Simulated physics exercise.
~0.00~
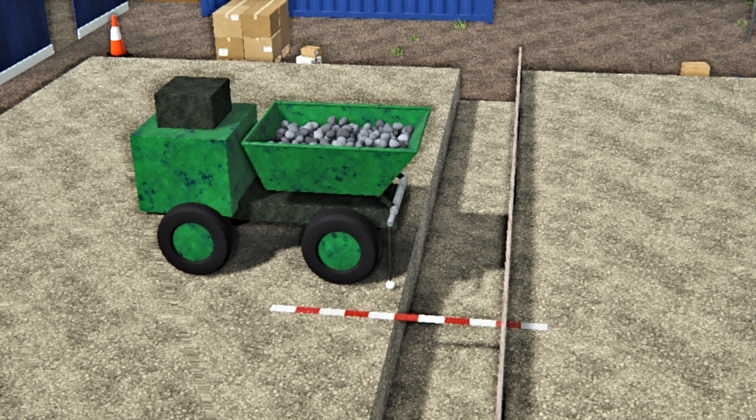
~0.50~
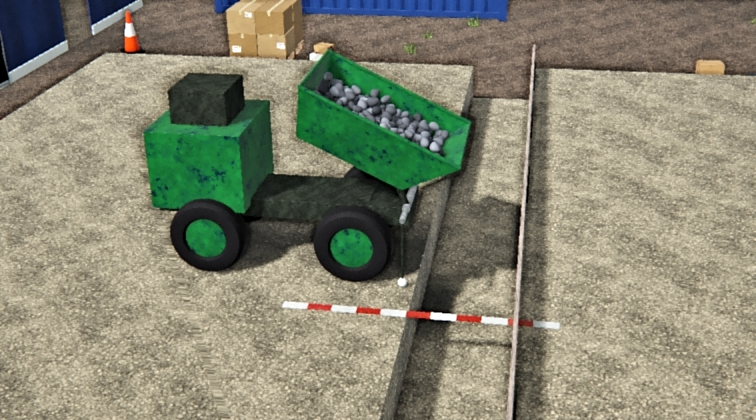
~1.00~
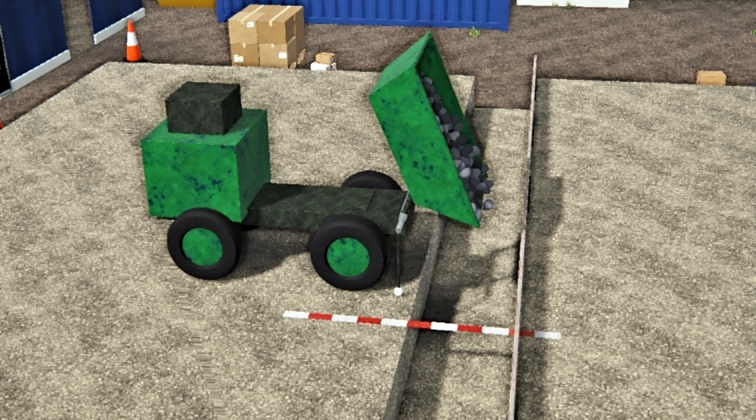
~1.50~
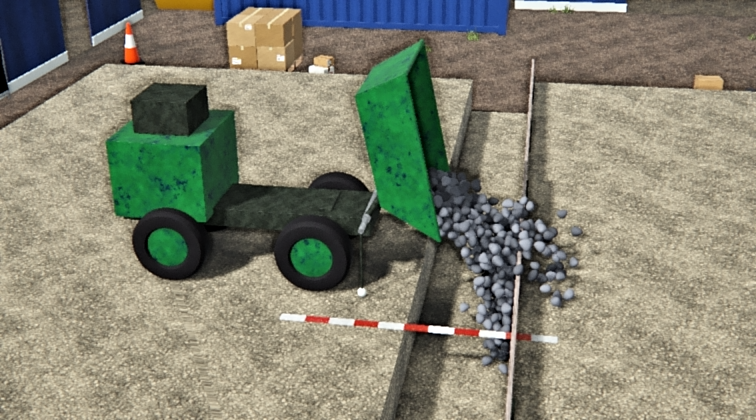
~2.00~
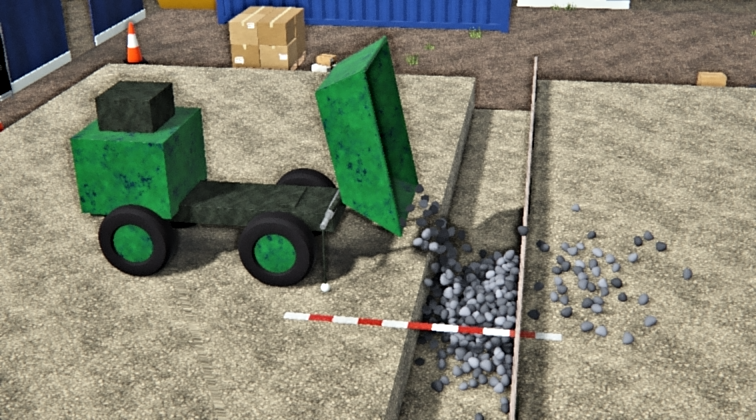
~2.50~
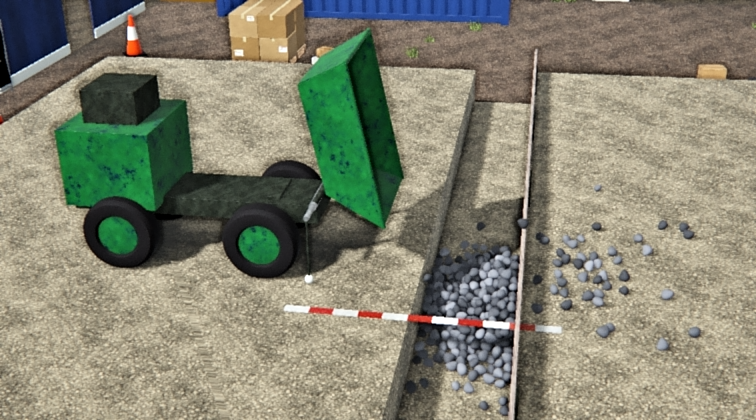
A green dumper tipped its skip steeply and poured grey stones into the trench on its right while rolling back to the left, until the skip was empty and most stones lay heaped in the trench, with some scattered beyond the board.
